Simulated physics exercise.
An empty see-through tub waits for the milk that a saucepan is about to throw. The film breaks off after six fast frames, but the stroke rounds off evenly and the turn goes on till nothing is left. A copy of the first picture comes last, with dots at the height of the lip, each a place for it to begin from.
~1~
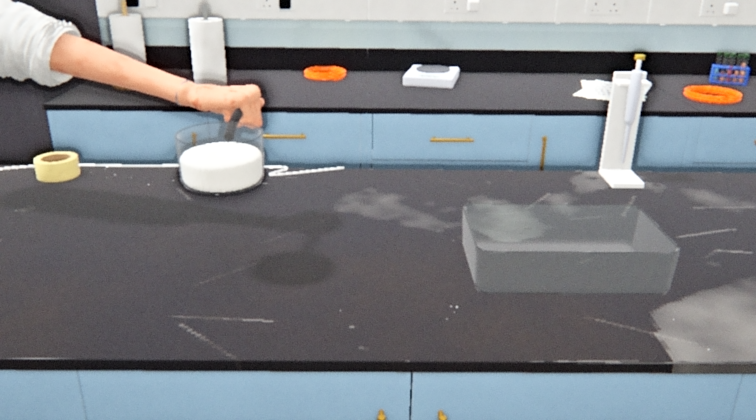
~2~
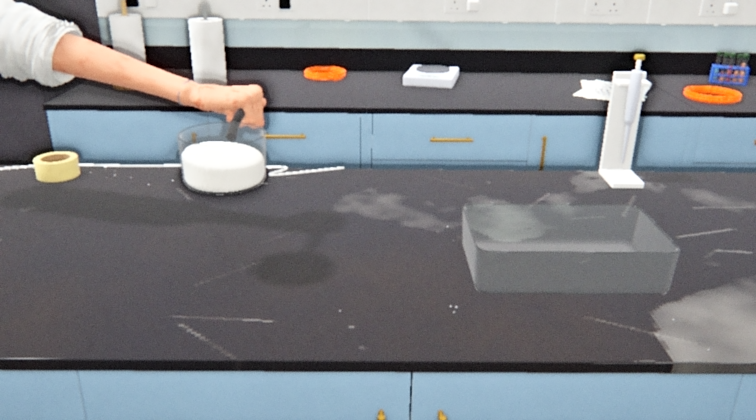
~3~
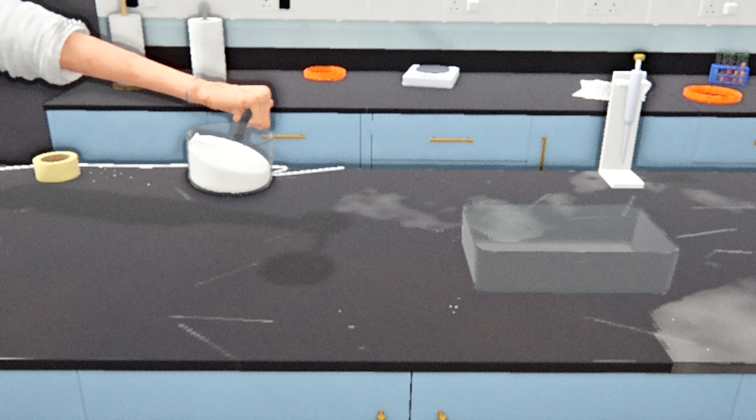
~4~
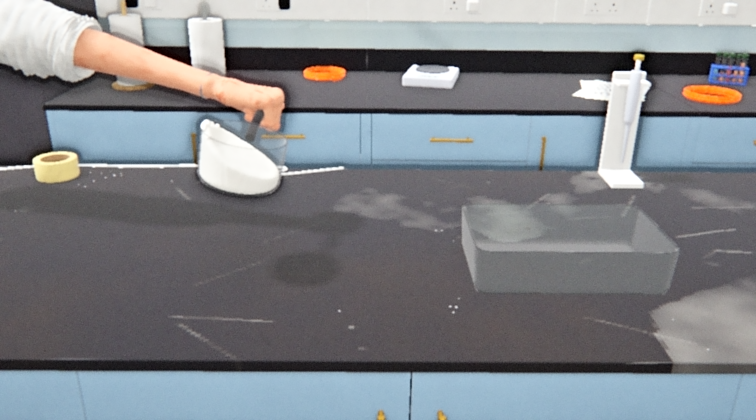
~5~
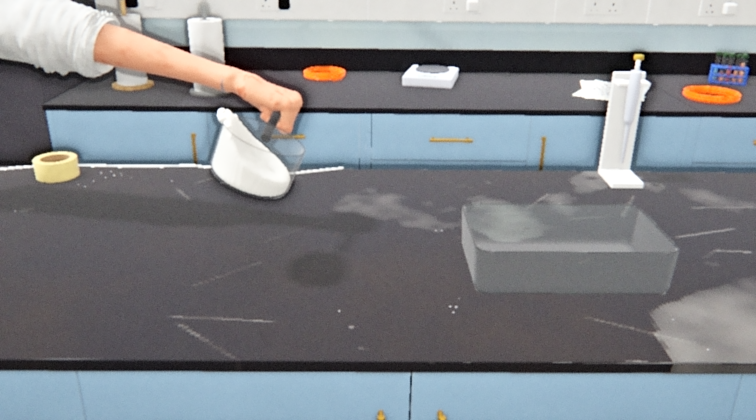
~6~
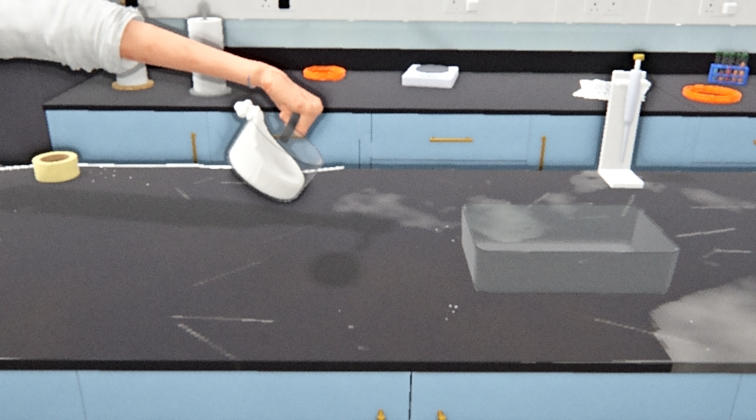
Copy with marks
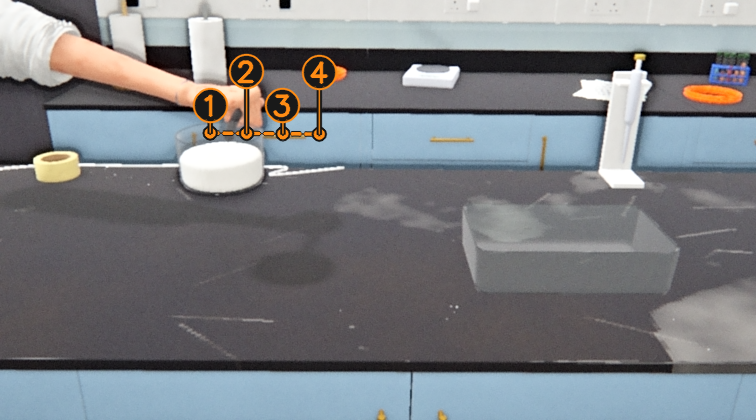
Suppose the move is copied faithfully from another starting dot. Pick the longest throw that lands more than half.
I would pick dot 3.
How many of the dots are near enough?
Two.
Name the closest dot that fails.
That is dot 2.
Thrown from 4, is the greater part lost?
No.
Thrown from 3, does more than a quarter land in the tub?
Yes.
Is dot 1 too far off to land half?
Yes, it does.
In orange, 1 at (210, 133); 2 at (246, 133); 3 at (282, 133); 4 at (319, 134).
For dot 1, about 0 % lands in the tub, 94 % falls short and 6 % goes beside or beyond.
For dot 2, about 20 % lands in the tub, 73 % falls short and 7 % goes beside or beyond.
For dot 3, about 68 % lands in the tub, 18 % falls short and 13 % goes beside or beyond.
For dot 4, about 75 % lands in the tub, 6 % falls short and 19 % goes beside or beyond.
